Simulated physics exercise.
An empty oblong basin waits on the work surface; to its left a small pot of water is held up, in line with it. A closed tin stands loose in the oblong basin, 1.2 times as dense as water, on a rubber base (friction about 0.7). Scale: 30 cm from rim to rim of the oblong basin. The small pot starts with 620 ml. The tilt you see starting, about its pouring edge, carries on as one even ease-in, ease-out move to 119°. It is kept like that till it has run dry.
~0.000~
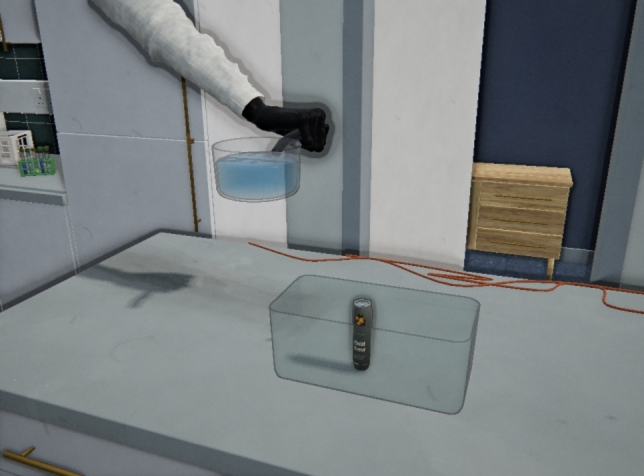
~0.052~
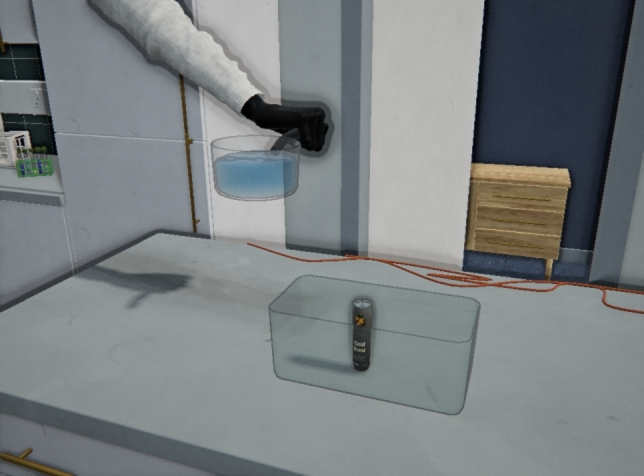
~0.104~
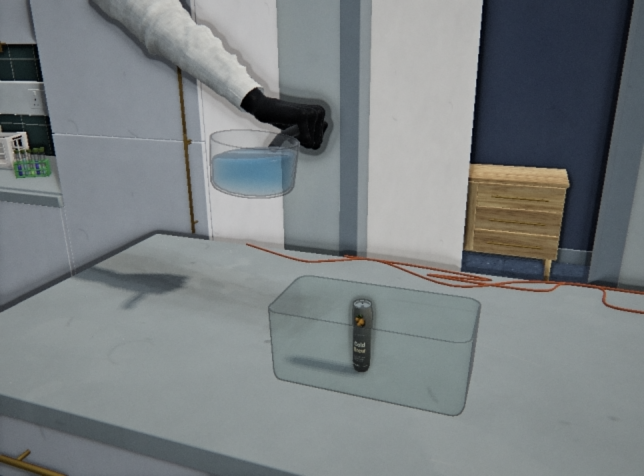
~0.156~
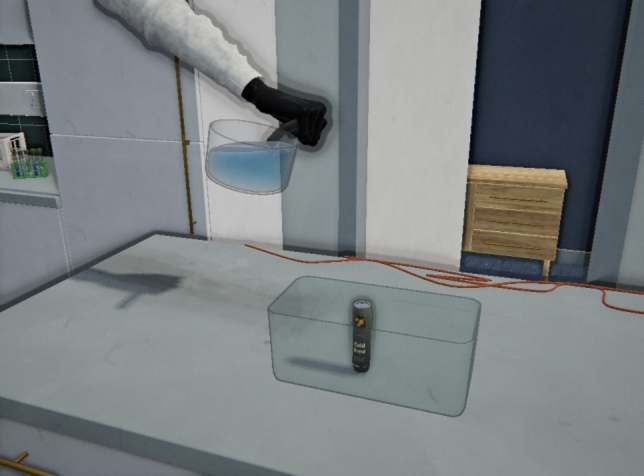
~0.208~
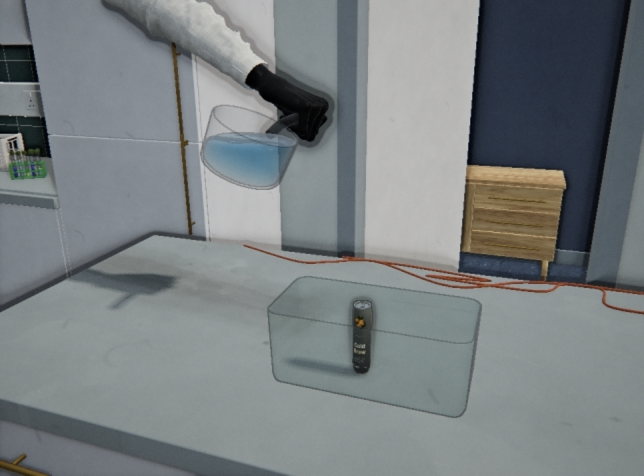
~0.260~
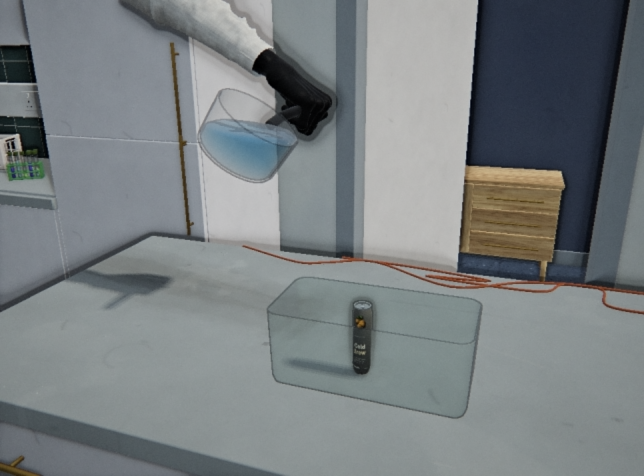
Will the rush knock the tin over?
It keeps standing.
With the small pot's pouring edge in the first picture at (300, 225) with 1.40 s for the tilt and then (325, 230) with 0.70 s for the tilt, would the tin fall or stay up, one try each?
First it goes over; then it remains upright.
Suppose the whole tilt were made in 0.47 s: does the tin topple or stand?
The tin keeps standing.
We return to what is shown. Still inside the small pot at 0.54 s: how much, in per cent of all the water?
About 32 per cent.
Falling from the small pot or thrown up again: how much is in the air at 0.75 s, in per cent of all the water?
Near 22 in a hundred.
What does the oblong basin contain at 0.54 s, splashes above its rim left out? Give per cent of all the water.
Some 2 per cent.
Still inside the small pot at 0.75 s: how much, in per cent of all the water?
Some 1 per cent.
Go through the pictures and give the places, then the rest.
In the first frame, it leans 0°; its right rim is at (296, 148); the water meets the walls at (223, 156) and (296, 162); the oblong basin's rim runs from (285, 291) to (475, 321); the tin's top is at (363, 306).
In the second frame, it leans 2°; its right rim is at (296, 148); the water meets the walls at (222, 156) and (296, 159).
In the third frame, it leans 6°; its right rim is at (295, 148); the water meets the walls at (220, 153) and (295, 155).
In the fourth frame, it leans 14°; its right rim is at (295, 147); the water meets the walls at (216, 146) and (294, 149).
In the fifth frame, it leans 24°; its right rim is at (294, 147); the water meets the walls at (213, 136) and (294, 144).
In the sixth frame, it leans 36°; its right rim is at (293, 147); the water meets the walls at (210, 121) and (291, 138); 1 per cent is over the edge.
After 0.54 s the tilt is 105° and 31 per cent is still to pour; the tin stands where it began.
After 0.75 s the tilt is 119° and 1 per cent is still to pour; the tin stands where it began.
After 0.96 s the tilt is 119° and 0 per cent is still to pour; the tin stands where it began.
After 1.20 s the tilt is 119° and 0 per cent is still to pour; the tin stands where it began.
In the end the tin stands where it began.
